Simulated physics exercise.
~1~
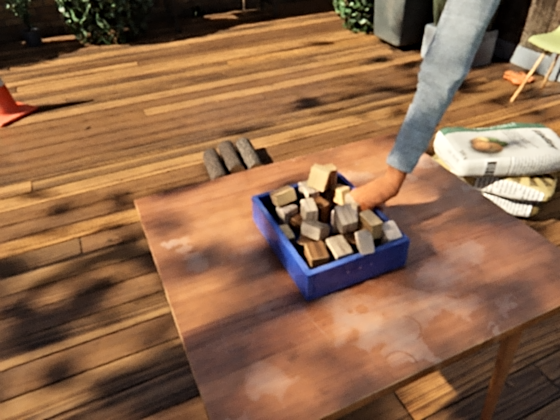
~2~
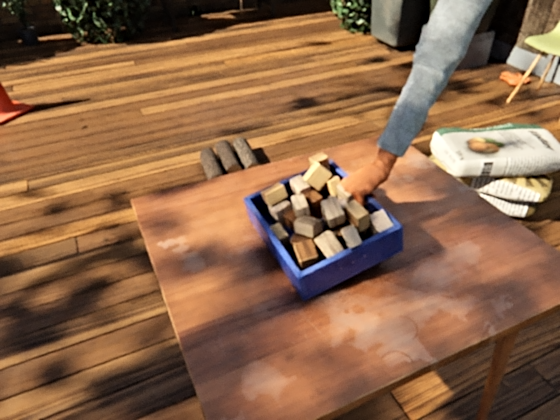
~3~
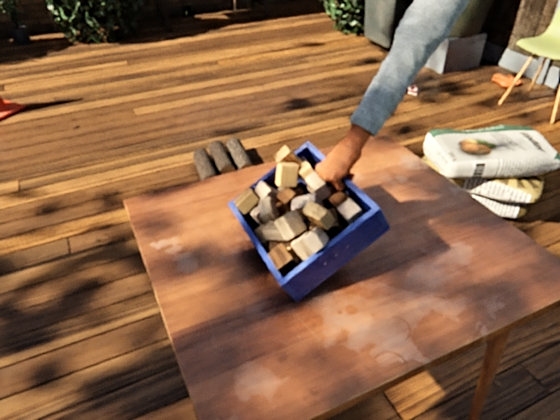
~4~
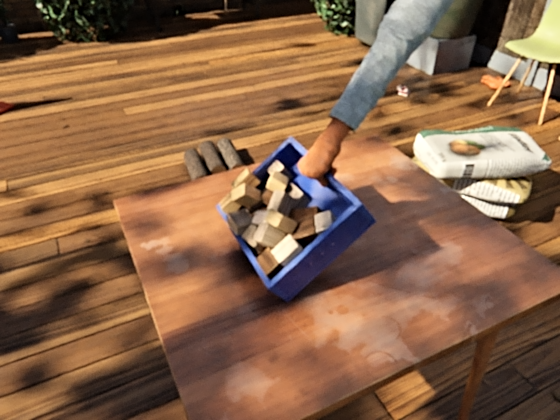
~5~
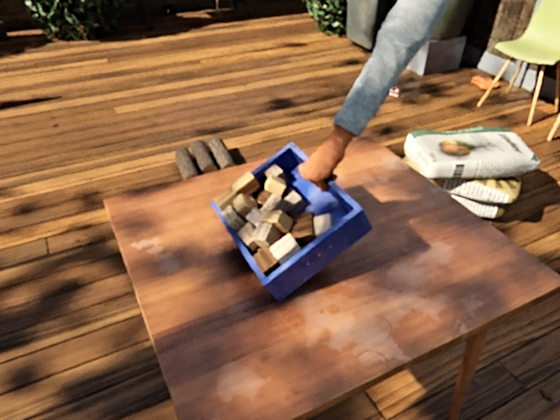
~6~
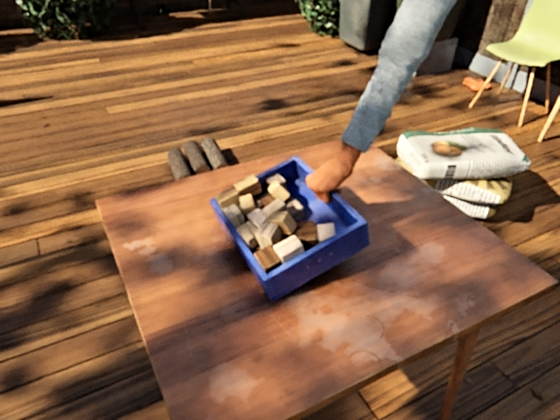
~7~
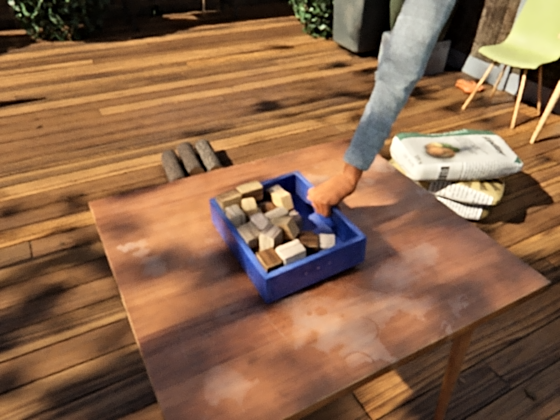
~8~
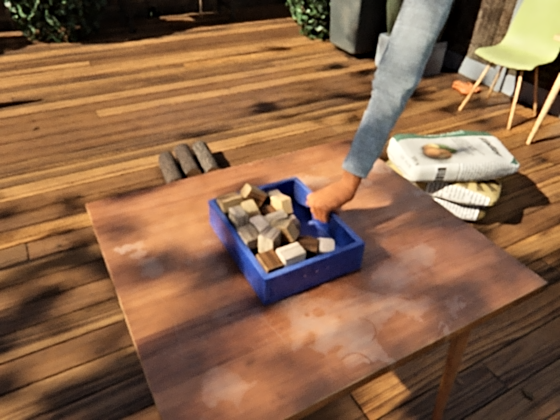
A hand tipped a blue tub full of wooden blocks over to the left on an outdoor table, and the blocks slid toward the lower side before the hand lowered it flat again, with all of them still inside.
